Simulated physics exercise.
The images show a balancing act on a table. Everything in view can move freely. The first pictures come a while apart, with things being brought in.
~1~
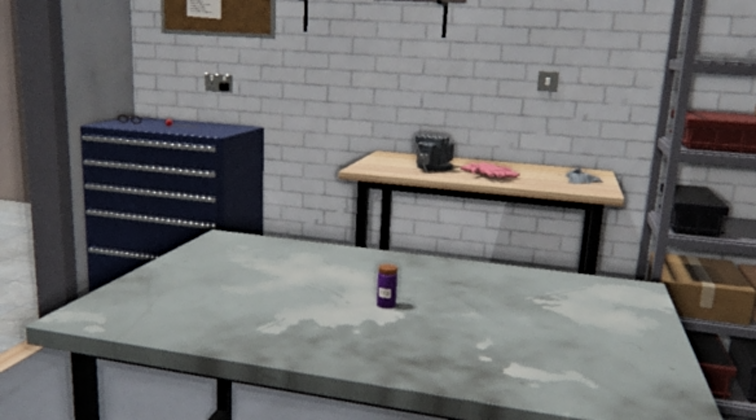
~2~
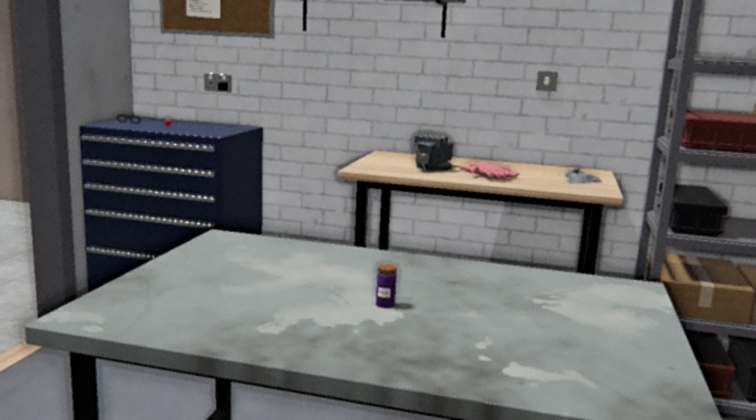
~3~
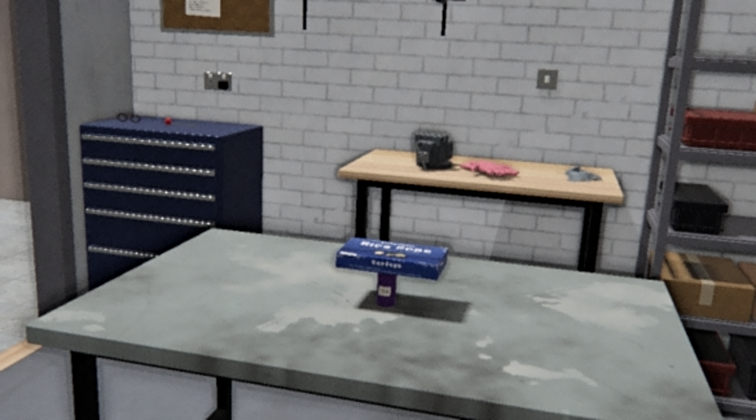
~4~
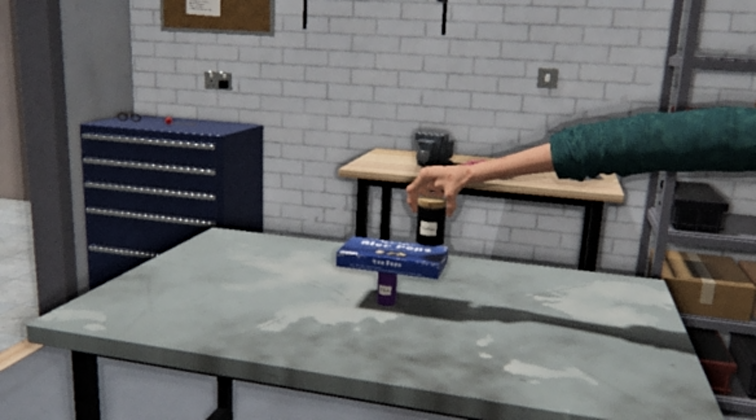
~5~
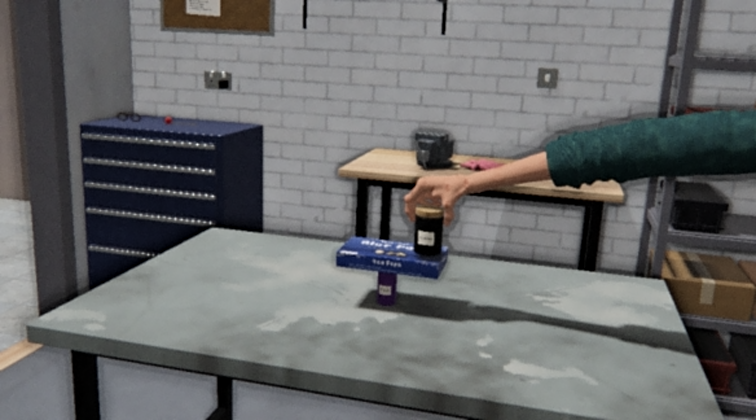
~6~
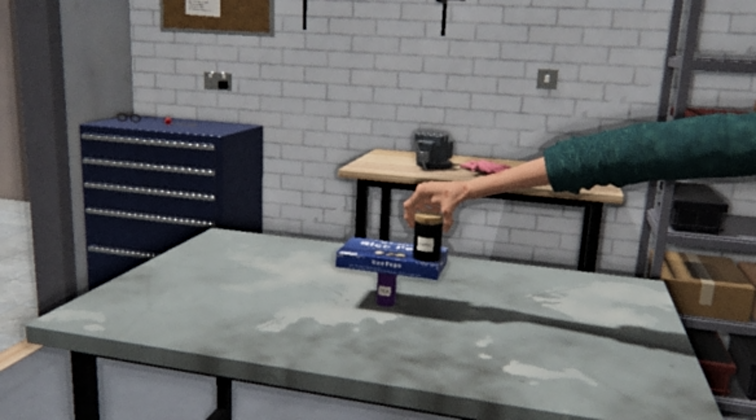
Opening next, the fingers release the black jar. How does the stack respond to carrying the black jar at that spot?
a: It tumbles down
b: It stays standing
a.
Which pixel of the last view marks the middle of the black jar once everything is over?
Near (484, 307).
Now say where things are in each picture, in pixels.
The last thing is not in view yet; purple shaker (387, 286), in the first picture.
The last thing is not in view yet; purple shaker (386, 286), in the second picture.
The last thing is not in view yet; purple shaker (387, 284), in the third picture.
Coming down; black jar (431, 221); purple shaker (387, 283), in the fourth picture.
Coming down; black jar (429, 230); purple shaker (387, 283), in the fifth picture.
Set down, still held; black jar (428, 236); purple shaker (387, 284), in the sixth picture.
Then, 0.40 s after the last picture, black jar now fallen; blue packet tipped 58° from how it was.
Then, 0.80 s after the last picture, blue packet now fallen; purple shaker on its side.
At rest, fallen, black jar and blue packet; tipped over in the stack, purple shaker. Seen from the same camera at the end, black jar near (485, 307). The stack gives way.
